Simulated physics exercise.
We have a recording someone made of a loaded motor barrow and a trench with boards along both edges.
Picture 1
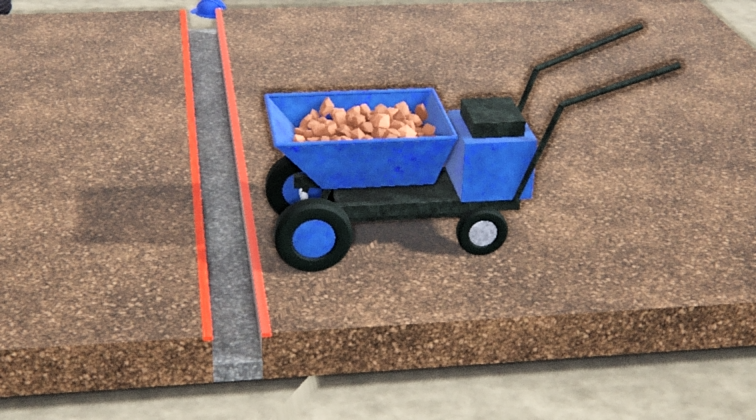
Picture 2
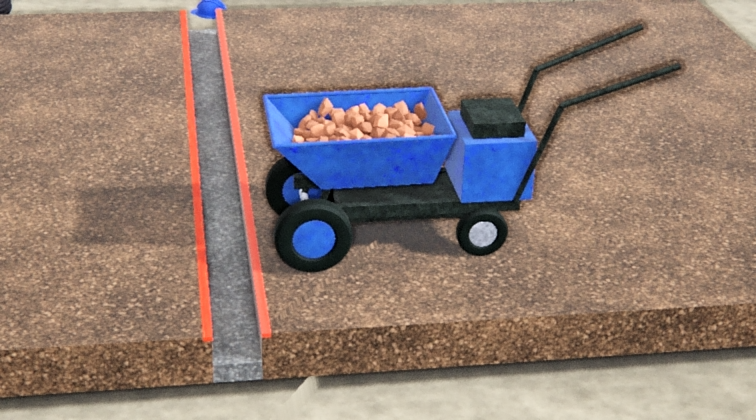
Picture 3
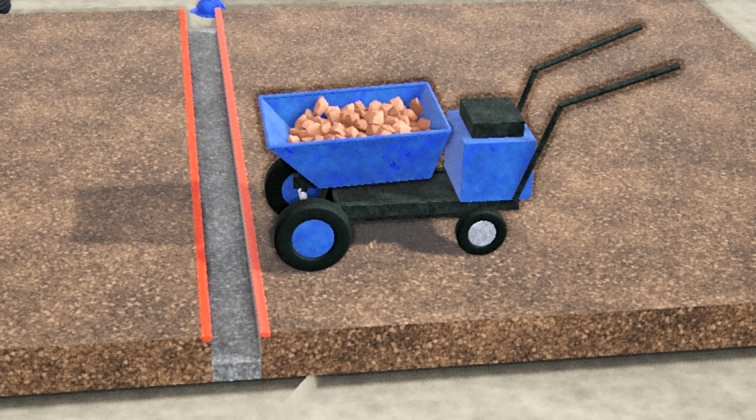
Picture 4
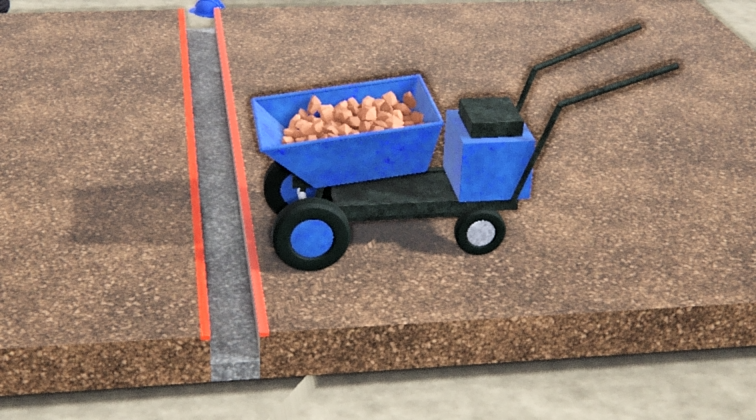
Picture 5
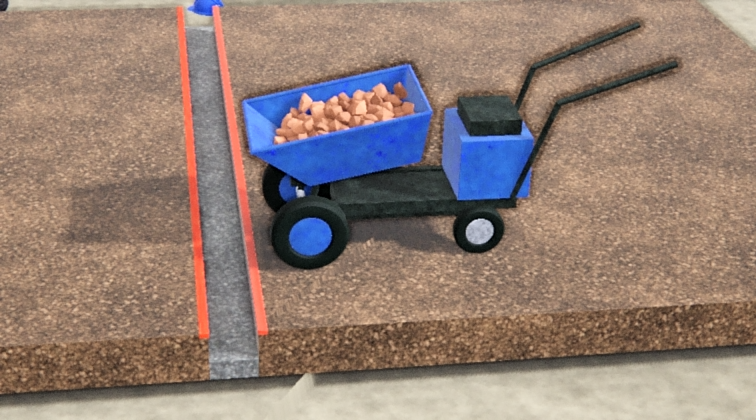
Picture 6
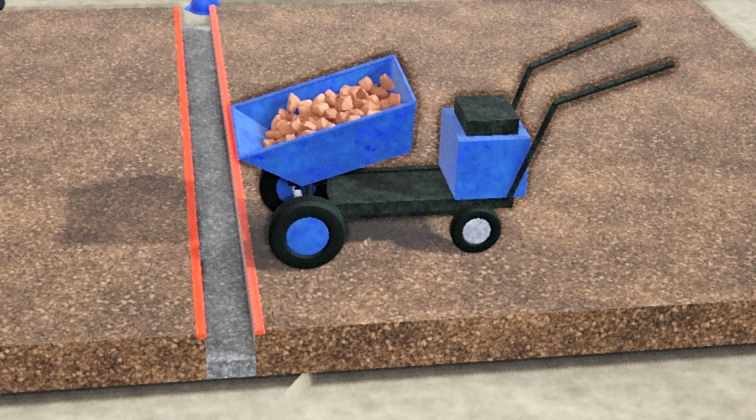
A blue skip loaded with rubble gradually tilts left on a barrow beside a trench.
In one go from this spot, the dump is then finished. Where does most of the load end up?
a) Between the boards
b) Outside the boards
The answer is b.
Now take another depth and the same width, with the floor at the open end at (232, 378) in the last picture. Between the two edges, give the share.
About 0 per cent.
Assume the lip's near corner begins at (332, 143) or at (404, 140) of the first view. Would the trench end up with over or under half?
Well, the first try gives the bigger portion, and the second gives a smaller portion.
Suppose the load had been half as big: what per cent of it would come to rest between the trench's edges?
Around 0 per cent.
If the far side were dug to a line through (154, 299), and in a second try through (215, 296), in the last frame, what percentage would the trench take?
You'd get 70 in a hundred the first time and 0 in a hundred the second.
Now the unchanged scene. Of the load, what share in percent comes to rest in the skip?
Close to 25 in a hundred.
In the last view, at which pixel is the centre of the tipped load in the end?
Around (143, 241).
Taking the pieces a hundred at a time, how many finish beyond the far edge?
It works out to close to 70 per cent.
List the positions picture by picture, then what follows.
In the first frame, lip of the skip at (276, 145), level; top of the load at (364, 129), lumps of rubble; first edge of the trench at (261, 296); far edge at (205, 299), the trench under half as wide as the skip, and about half as deep as wide.
In the second frame, lip of the skip at (275, 146), level; top of the load at (381, 121).
In the third frame, lip of the skip at (270, 147), tipped barely; top of the load at (376, 118).
In the fourth frame, lip of the skip at (262, 150), tipped a little; top of the load at (369, 114).
In the fifth frame, lip of the skip at (253, 152), tipped a little; top of the load at (374, 111).
In the sixth frame, lip of the skip at (240, 158), tipped clearly; top of the load at (360, 105); first edge of the trench at (254, 293); far edge at (198, 297).
Soon after the last picture, skip tipped steeply; all in the skip.
A little later, skip tipped right over; most in the skip; about a quarter beyond it; a stray few falling.
Later still, skip tipped right over; about a quarter in the skip; a stray few in or heaped over the trench; about two thirds beyond it.
At rest, skip tipped right over; about a quarter in the skip; a stray few in or heaped over the trench; about two thirds beyond it.
